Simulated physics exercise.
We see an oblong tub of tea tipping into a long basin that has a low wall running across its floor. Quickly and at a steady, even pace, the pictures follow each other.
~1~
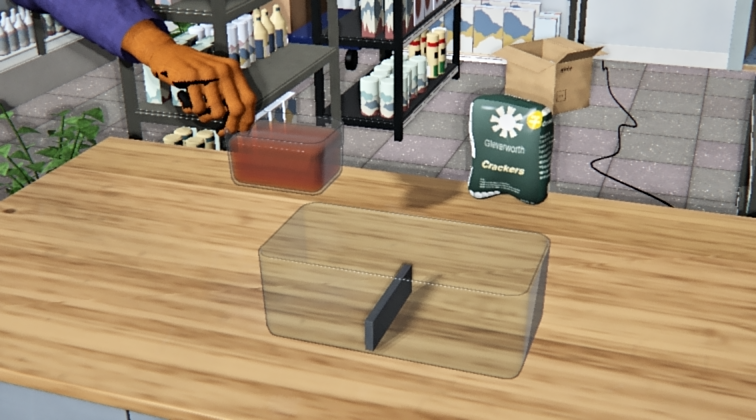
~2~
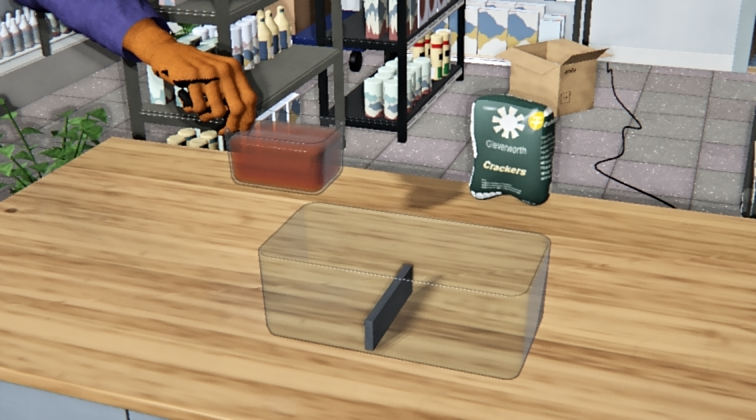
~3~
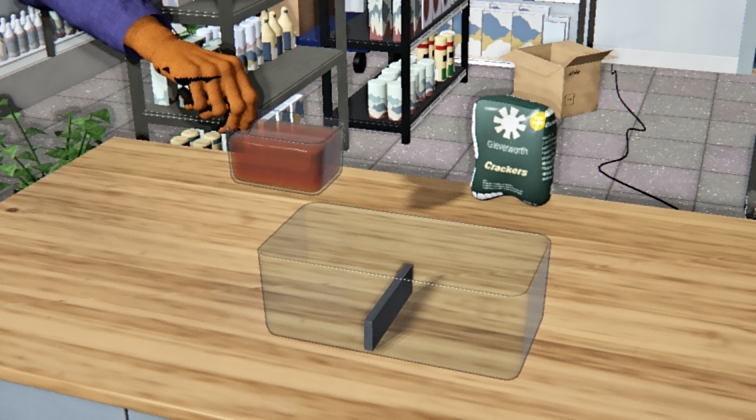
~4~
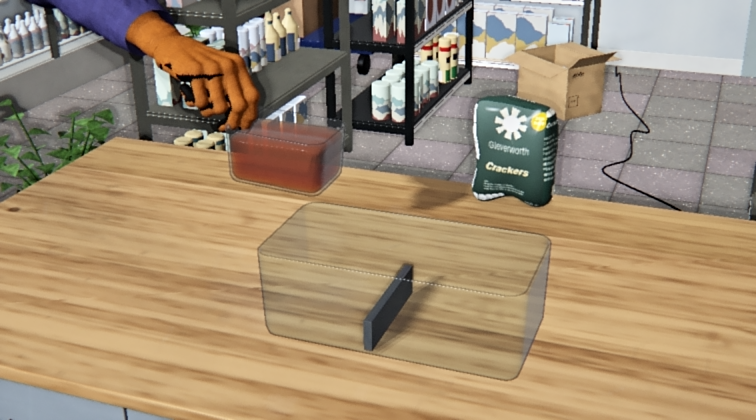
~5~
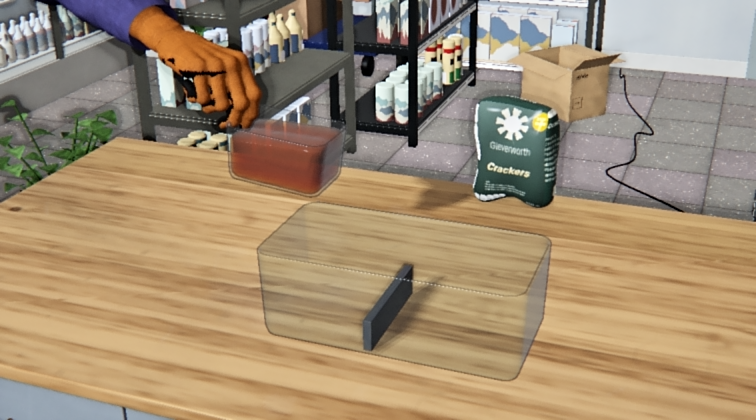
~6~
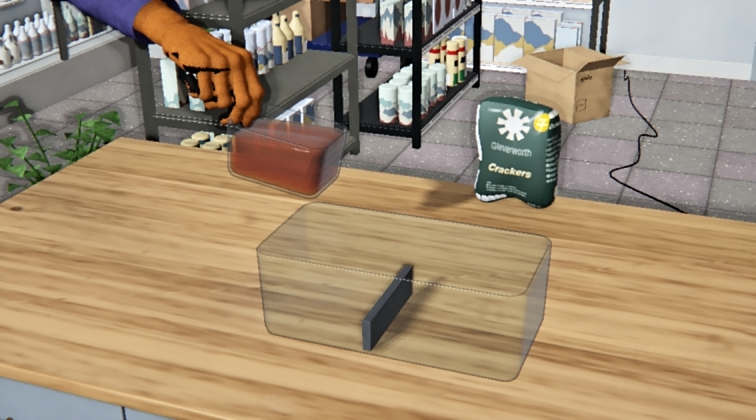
At first, a gloved hand holds a small clear tub of reddish-brown tea level above a wooden counter, behind a long, empty clear basin with a low dark wall across its floor. Then the tub tilts slightly, its right end dipping, while the basin and green crackers bag stay put.
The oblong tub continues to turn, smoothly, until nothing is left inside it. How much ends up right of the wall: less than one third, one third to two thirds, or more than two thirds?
Once it settles, the part right of the wall is a third to two thirds, I'd say.
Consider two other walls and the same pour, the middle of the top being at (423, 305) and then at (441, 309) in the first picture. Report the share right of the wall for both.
In order, near 5 and 10 in a hundred.
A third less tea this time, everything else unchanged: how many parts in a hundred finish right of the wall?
It comes to around 20 percent.
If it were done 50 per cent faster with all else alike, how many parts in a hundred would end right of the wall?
Result: Roughly 50 %.
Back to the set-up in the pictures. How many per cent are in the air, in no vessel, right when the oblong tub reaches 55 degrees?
About 25 per cent.
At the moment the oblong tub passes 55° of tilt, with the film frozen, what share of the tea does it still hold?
Near 60 percent is still in there.
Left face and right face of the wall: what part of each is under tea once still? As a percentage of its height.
On the left 30 %, on the right 30 %.
A moment on, the oblong tub is tipped part way and 59 per cent is still to pour, 8 is left of the wall and 9 right of it.
Next, the oblong tub is tipped on its side and 14 per cent is still to pour, 28 is left of the wall and 53 right of it.
Then the oblong tub is tipped on its side and 2 per cent is still to pour, 44 is left of the wall and 53 right of it.
Later the oblong tub is tipped on its side and 0 per cent is still to pour, 46 is left of the wall and 53 right of it.
In the end 46 per cent lies left of the wall, 53 right of it and 0 outside.
